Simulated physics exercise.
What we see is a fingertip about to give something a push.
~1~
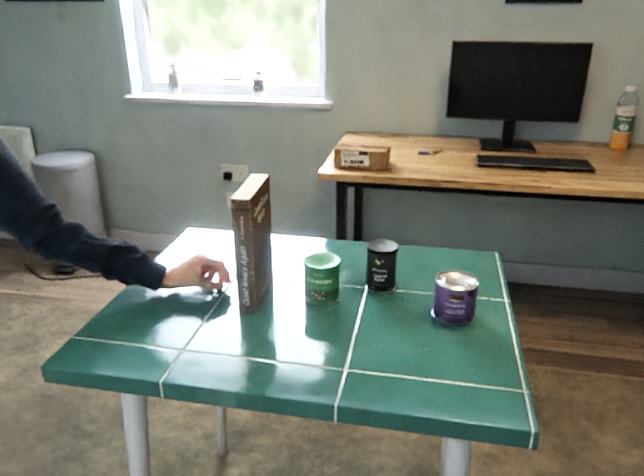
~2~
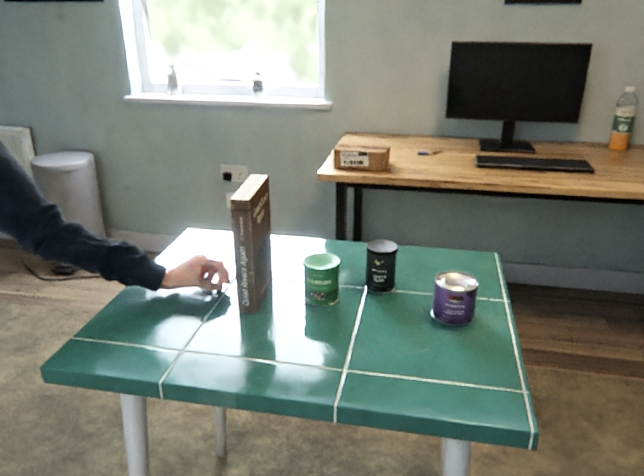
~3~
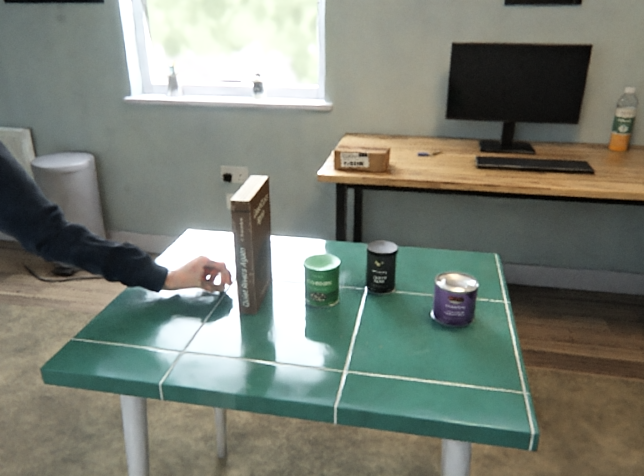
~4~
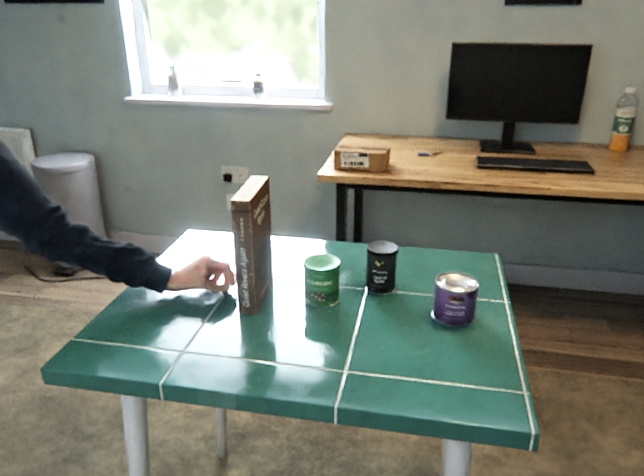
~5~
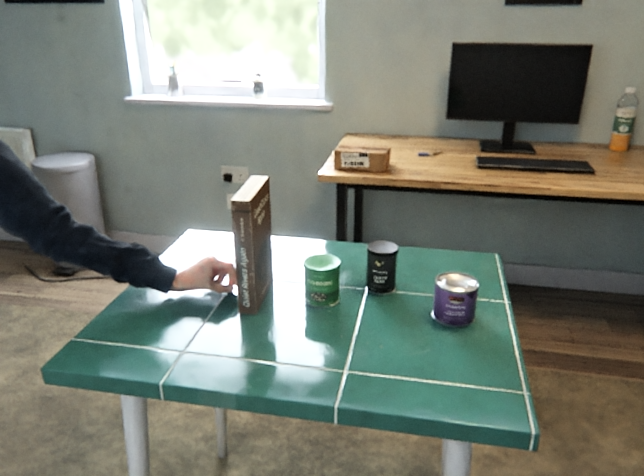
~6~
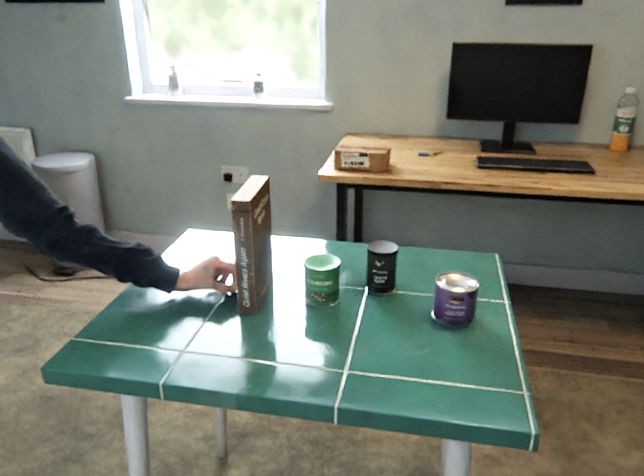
In a grey-walled room with a bright window and a wooden desk holding a monitor, keyboard, small box and bottle, a steady, slightly raised view looks across a green tiled table. A brown book stands upright left of a green tin, a black tin and a purple tin. A dark-sleeved arm reaches in from the left, its hand inching right to the book's side, while everything else stays still.
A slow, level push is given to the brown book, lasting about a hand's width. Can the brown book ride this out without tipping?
Doesn't go over.
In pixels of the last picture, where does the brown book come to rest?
Close to (309, 247) in the last picture.
Then, 0.30 s past the last view, brown book displaced a little near (266, 244).
Then, 0.70 s past the last view, brown book displaced a little near (288, 246).
Then, 1.00 s past the last view, brown book displaced about its own width near (307, 247).
Finally, moved from the start, brown book. Final places as the last picture's camera would see them, brown book near (309, 247).
